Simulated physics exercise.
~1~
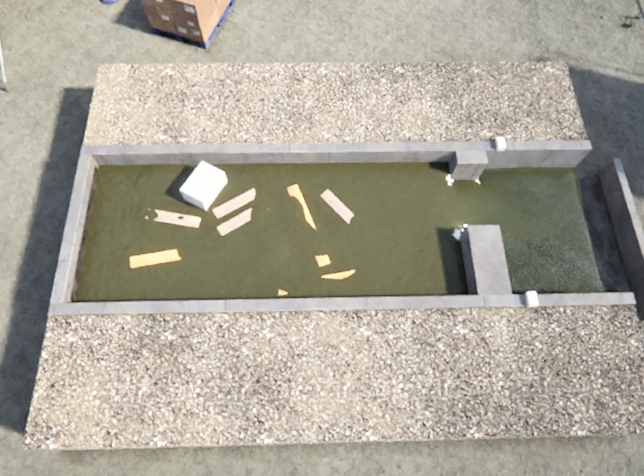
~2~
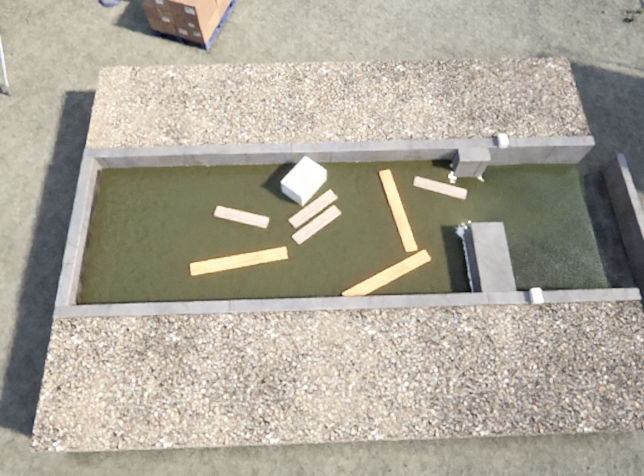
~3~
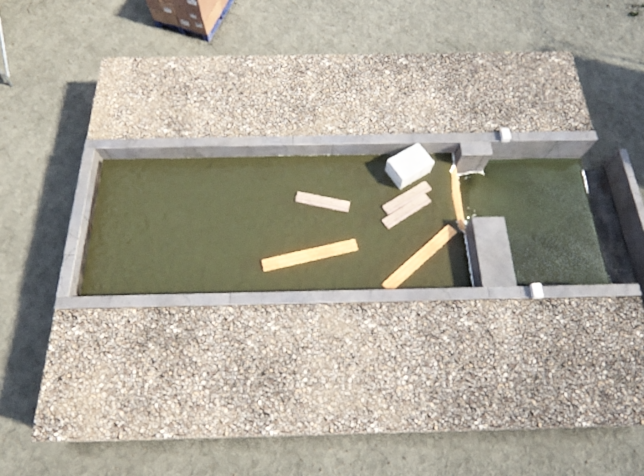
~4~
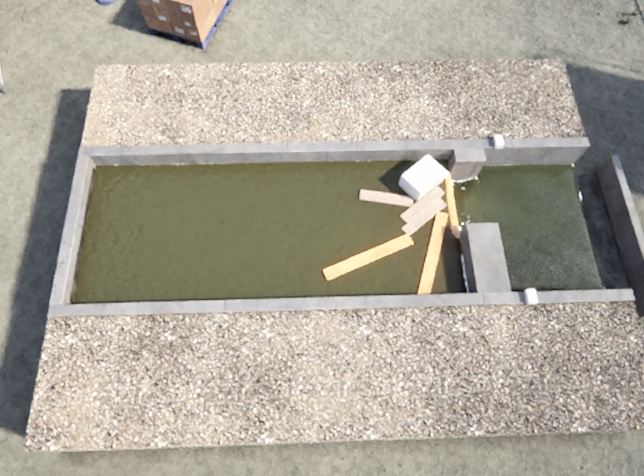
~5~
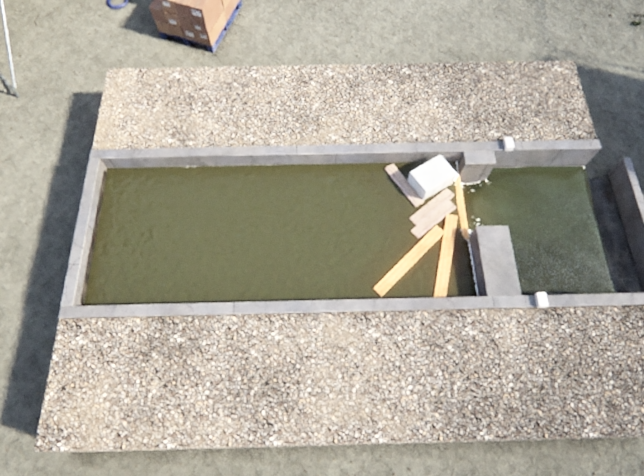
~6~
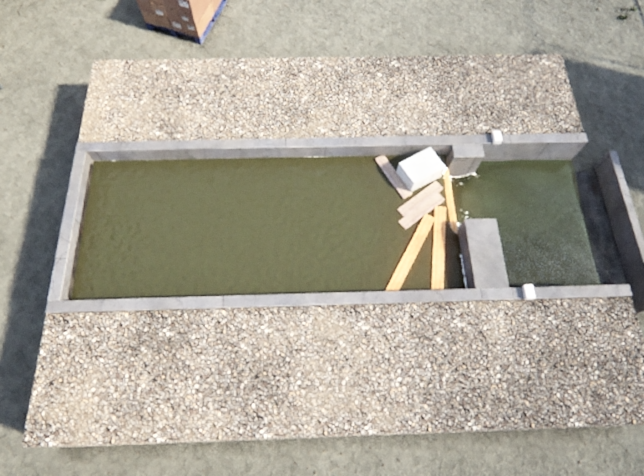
Wooden boards and a white crate drift right along a green channel and jam at the narrow gap.
